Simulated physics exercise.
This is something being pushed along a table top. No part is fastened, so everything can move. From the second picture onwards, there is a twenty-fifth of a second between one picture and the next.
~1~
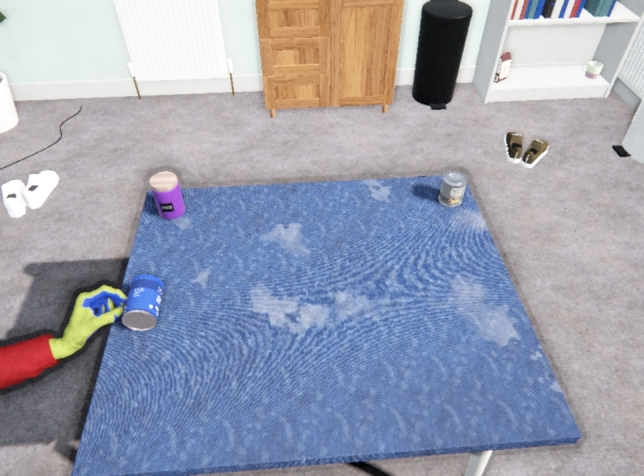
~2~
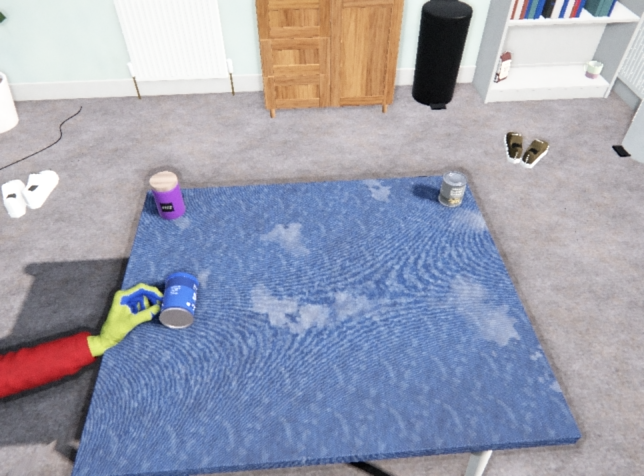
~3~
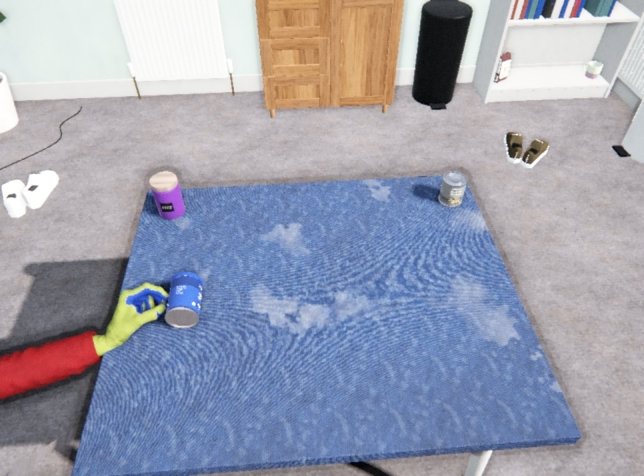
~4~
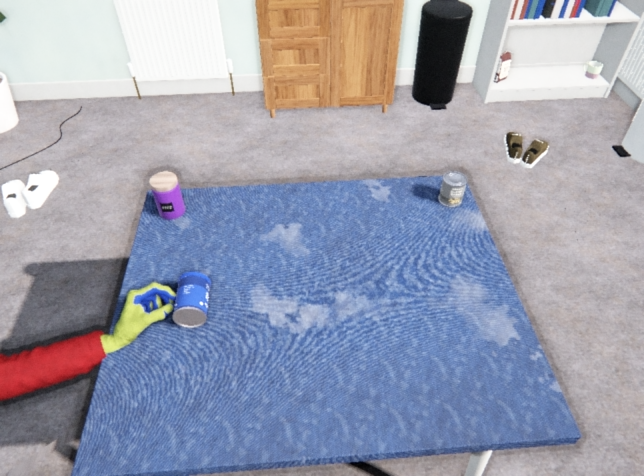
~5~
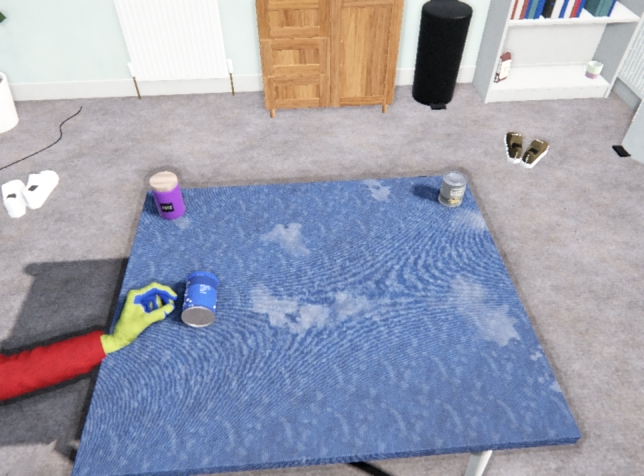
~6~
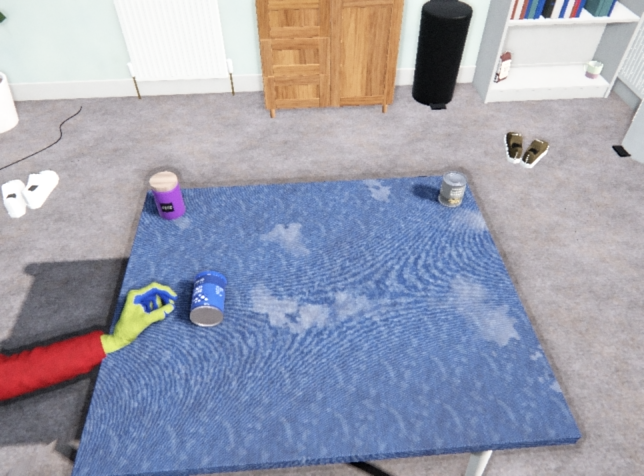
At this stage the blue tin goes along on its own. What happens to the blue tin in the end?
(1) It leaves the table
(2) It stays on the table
2, it stays on the table.
Then, 0.10 s past the last view, blue tin displaced about its own width near (227, 298).
Then, 0.30 s past the last view, blue tin displaced well along near (260, 296).
Then, 0.50 s past the last view, blue tin displaced well along near (285, 294).
Then, 0.80 s past the last view, blue tin displaced well along near (309, 293).
Finally, moved from the start, blue tin. Final places as the last picture's camera would see them, blue tin near (319, 292).
